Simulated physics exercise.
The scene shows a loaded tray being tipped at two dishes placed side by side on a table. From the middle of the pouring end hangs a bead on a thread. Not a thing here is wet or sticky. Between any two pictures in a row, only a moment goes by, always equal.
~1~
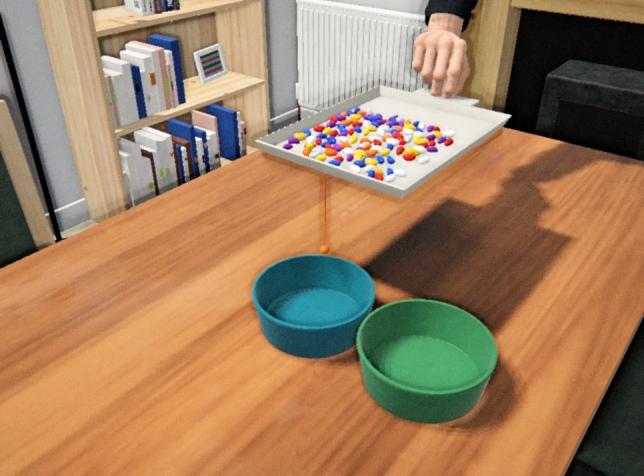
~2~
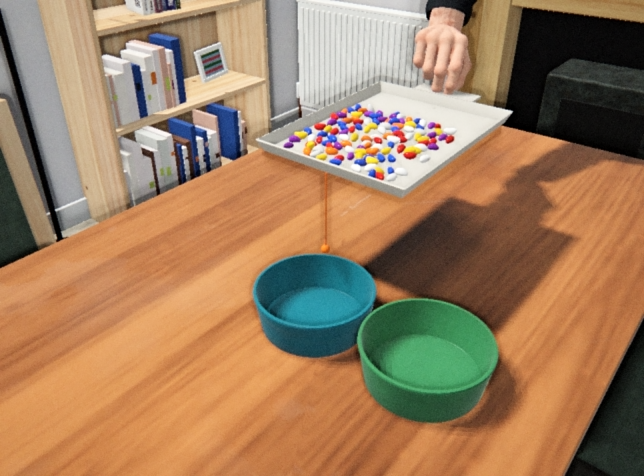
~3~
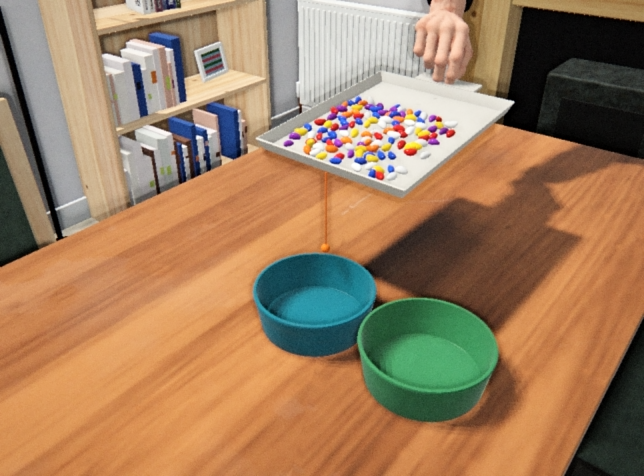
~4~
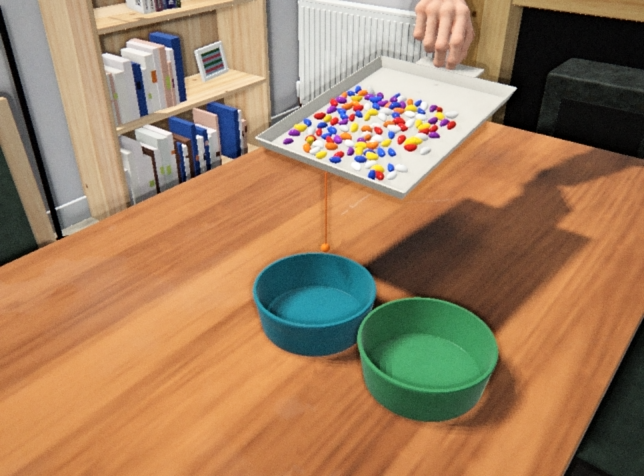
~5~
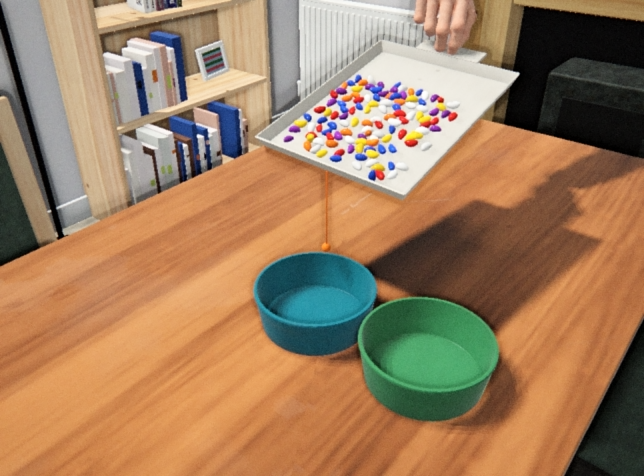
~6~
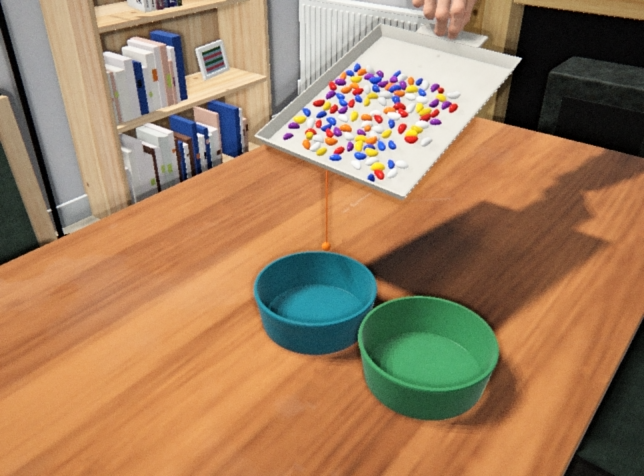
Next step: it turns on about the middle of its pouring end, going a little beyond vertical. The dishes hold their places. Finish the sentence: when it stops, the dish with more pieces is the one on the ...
Left.
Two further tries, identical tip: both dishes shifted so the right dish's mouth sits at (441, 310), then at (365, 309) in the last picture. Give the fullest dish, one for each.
Answer, in order: The one to the left and the one to the right.
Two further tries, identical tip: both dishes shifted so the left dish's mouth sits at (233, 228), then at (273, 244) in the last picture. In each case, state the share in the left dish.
In the first position around 0 percent, in the second around 20 percent.
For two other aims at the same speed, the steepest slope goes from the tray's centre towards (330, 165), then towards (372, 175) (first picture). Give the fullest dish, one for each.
First: The dish at left. Second: The dish at left.
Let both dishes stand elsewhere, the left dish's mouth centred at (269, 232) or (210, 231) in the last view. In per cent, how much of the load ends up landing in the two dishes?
About 70 per cent, then about 50 per cent.
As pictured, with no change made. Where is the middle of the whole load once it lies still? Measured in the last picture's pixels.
The centre comes to rest near (328, 323).
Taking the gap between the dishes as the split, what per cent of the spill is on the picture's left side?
Share to the left: Near 60 per cent.
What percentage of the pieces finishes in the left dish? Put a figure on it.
My estimate is about 70 in a hundred.
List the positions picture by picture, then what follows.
In the first picture, corners of the pouring end (263, 140) and (402, 185), level; middle of the load (375, 140), jelly beans; left dish (275, 333); right dish (389, 396); bead on its thread (325, 250).
In the second picture, corners of the pouring end (264, 139) and (402, 185), level; middle of the load (376, 137).
In the third picture, corners of the pouring end (264, 138) and (402, 185), tipped barely, lowest at the right corner; middle of the load (376, 133).
In the fourth picture, corners of the pouring end (263, 136) and (402, 187), tipped a little, lowest at the right corner; middle of the load (376, 126).
In the fifth picture, corners of the pouring end (263, 135) and (402, 189), tipped a little, lowest at the right corner; middle of the load (376, 120).
In the sixth picture, corners of the pouring end (263, 134) and (402, 190), tipped clearly, lowest at the right corner; middle of the load (376, 114); left dish (276, 329); right dish (390, 392).
Just after the last frame, tray tipped steeply; roughly two thirds on the tray; just a few in the right dish; about a tenth in the left dish; roughly a quarter in the air.
A moment on, tray tipped past a quarter turn; about a tenth in the right dish; roughly two thirds in the left dish; about a tenth outside both; about a tenth in the air.
Further on, tray tipped past a quarter turn; about a tenth in the right dish; roughly two thirds in the left dish; about a tenth outside both.
When it is over, tray tipped past a quarter turn; about a tenth in the right dish; roughly two thirds in the left dish; about a tenth outside both.
